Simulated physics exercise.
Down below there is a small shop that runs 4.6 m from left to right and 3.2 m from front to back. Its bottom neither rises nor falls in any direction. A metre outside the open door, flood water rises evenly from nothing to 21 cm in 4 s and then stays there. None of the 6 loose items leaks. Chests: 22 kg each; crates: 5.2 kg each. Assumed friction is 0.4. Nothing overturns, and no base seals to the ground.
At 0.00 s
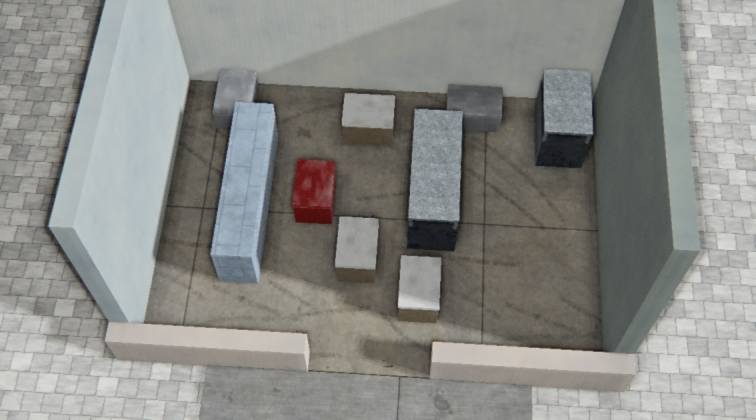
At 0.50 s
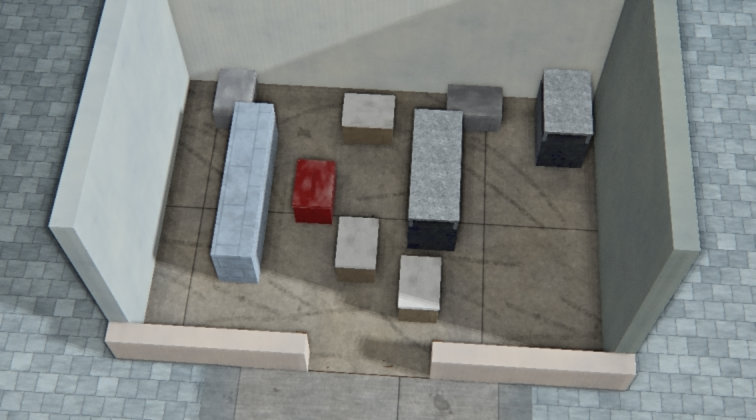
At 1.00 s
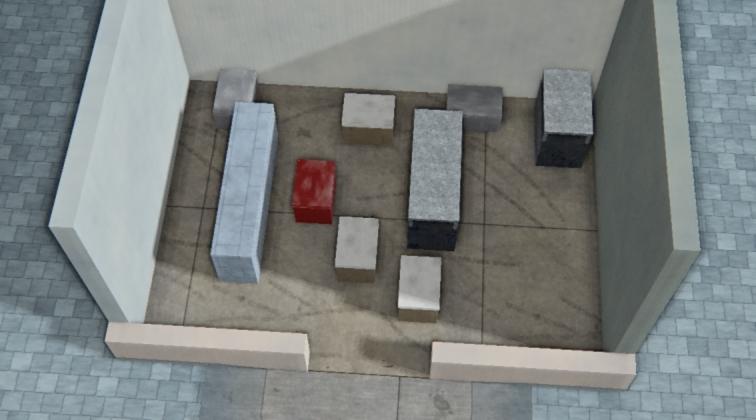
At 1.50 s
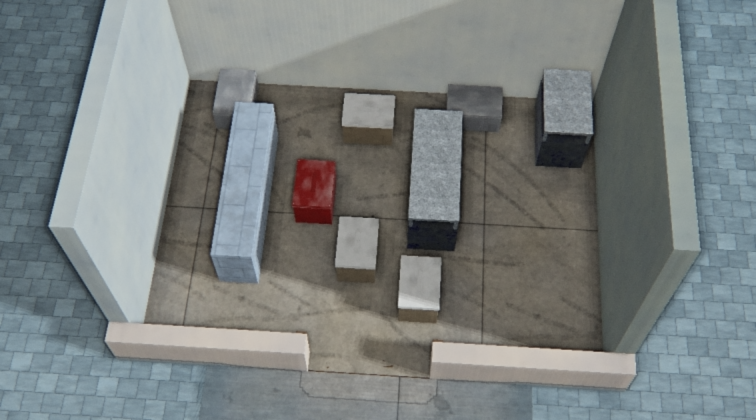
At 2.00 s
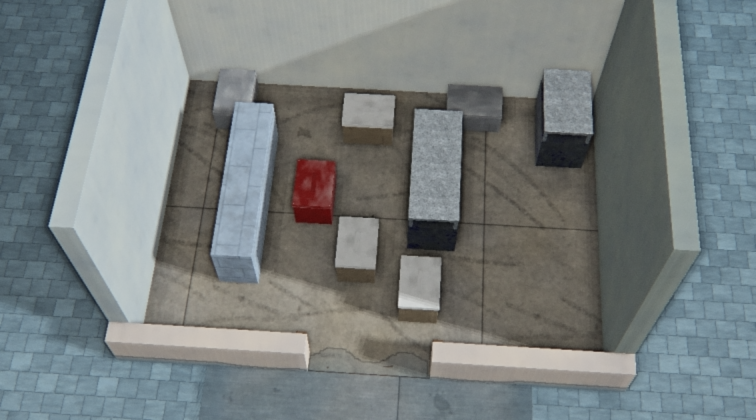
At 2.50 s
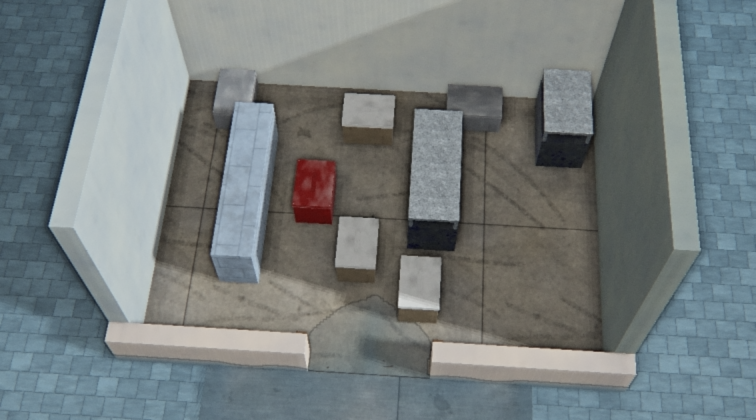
A small open-topped room with pale walls and a gap in its low front wall is seen from high above, the view held still. A red chest sits left of centre between a long pale-blue block and a long grey one, with whitish and grey boxes around them. Outside, the paving turns bluish, then a thin sheet of water creeps through the gap onto the brown floor, while nothing inside shifts.
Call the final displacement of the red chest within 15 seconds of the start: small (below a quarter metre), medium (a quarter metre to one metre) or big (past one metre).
Big.
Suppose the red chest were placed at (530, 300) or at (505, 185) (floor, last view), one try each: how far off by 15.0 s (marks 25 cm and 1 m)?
First try it goes a bit, second try it drifts well away.
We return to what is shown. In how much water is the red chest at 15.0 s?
17 cm or so.
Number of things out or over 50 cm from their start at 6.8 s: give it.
3 of them.
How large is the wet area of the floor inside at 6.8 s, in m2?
Around 11.0 m2 of it.
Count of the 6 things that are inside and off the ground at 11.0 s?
Count at that moment: 4.
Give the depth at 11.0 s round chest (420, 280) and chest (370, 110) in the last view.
Roughly 9 and 11 cm.
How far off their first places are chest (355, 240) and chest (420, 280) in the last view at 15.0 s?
In turn: 140 cm, 80 cm.
After 3.5 s the red chest is near (314, 183), 0.0 m from its start, aground; 0 afloat.
After 6.8 s the red chest is near (314, 120), 0.8 m from its start, afloat; 3 afloat.
After 11.0 s the red chest is near (174, 230), 1.5 m from its start, aground; 4 afloat.
After 15.0 s the red chest is near (169, 242), 1.6 m from its start, afloat; 6 afloat.
